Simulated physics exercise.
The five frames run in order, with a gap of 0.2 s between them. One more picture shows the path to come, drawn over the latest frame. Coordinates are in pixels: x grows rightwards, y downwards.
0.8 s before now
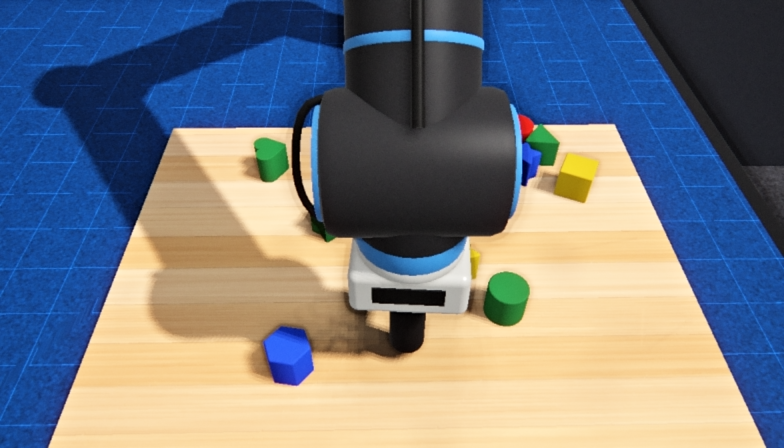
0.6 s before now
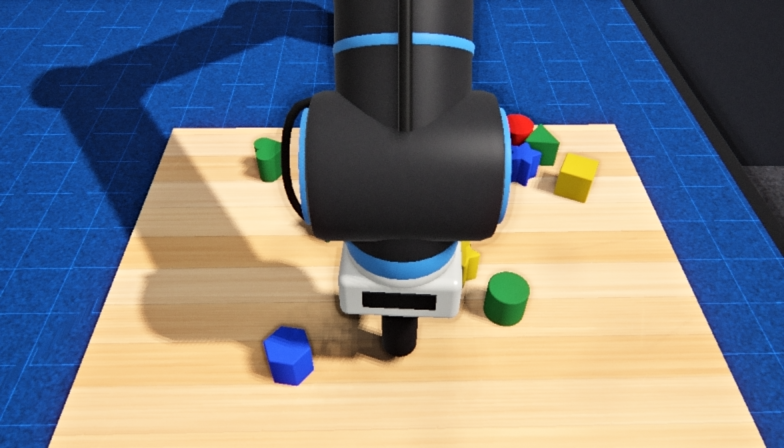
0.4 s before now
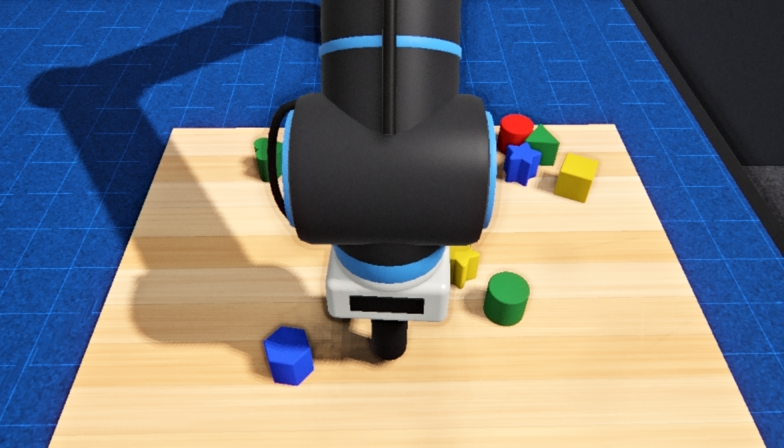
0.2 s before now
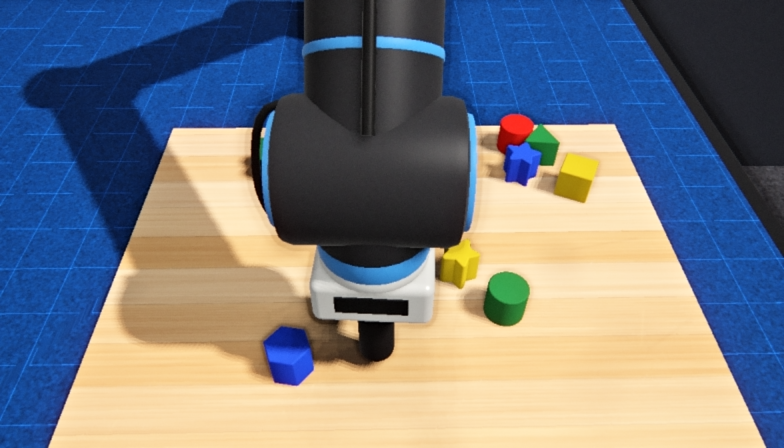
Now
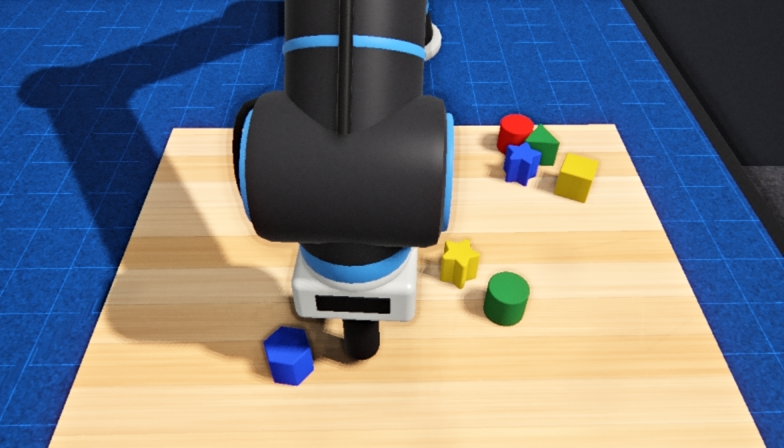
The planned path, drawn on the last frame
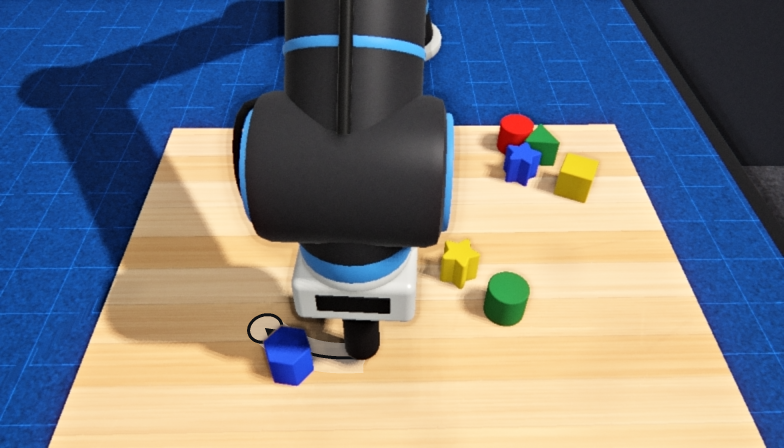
A black robot arm with light blue rings reaches over a pale wooden board on a blue gridded floor, seen from above and in front. A blue hexagonal block sits at lower left, a yellow star and green cylinder right of centre, and red, green, blue and yellow blocks at upper right. The arm slides steadily left, its dark rod nearing the still blue block, while the view stays fixed.
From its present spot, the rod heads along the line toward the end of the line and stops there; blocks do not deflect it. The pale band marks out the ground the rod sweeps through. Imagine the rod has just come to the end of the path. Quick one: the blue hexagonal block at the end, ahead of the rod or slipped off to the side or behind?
The block lies off to the side or behind.
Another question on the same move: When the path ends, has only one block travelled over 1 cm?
The answer is yes.
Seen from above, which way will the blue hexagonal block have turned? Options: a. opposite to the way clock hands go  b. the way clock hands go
(a)
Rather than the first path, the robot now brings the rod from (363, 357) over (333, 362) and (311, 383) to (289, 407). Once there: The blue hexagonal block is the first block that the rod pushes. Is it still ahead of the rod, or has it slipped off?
I'd say the blue hexagonal block has slipped off and sits beside or behind the rod.
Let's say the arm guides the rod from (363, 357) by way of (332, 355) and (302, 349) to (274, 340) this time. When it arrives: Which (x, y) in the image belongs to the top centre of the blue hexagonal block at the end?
At pixel (252, 349).
The line goes from (363, 357) via (326, 357) and (292, 347), ending at (265, 328).
What follows on the original path. Halfway along, rod (306, 342); blue hexagonal block (266, 346), turned 15° anticlockwise.
At the end, rod (262, 317); blue hexagonal block (252, 347), turned 35° anticlockwise.
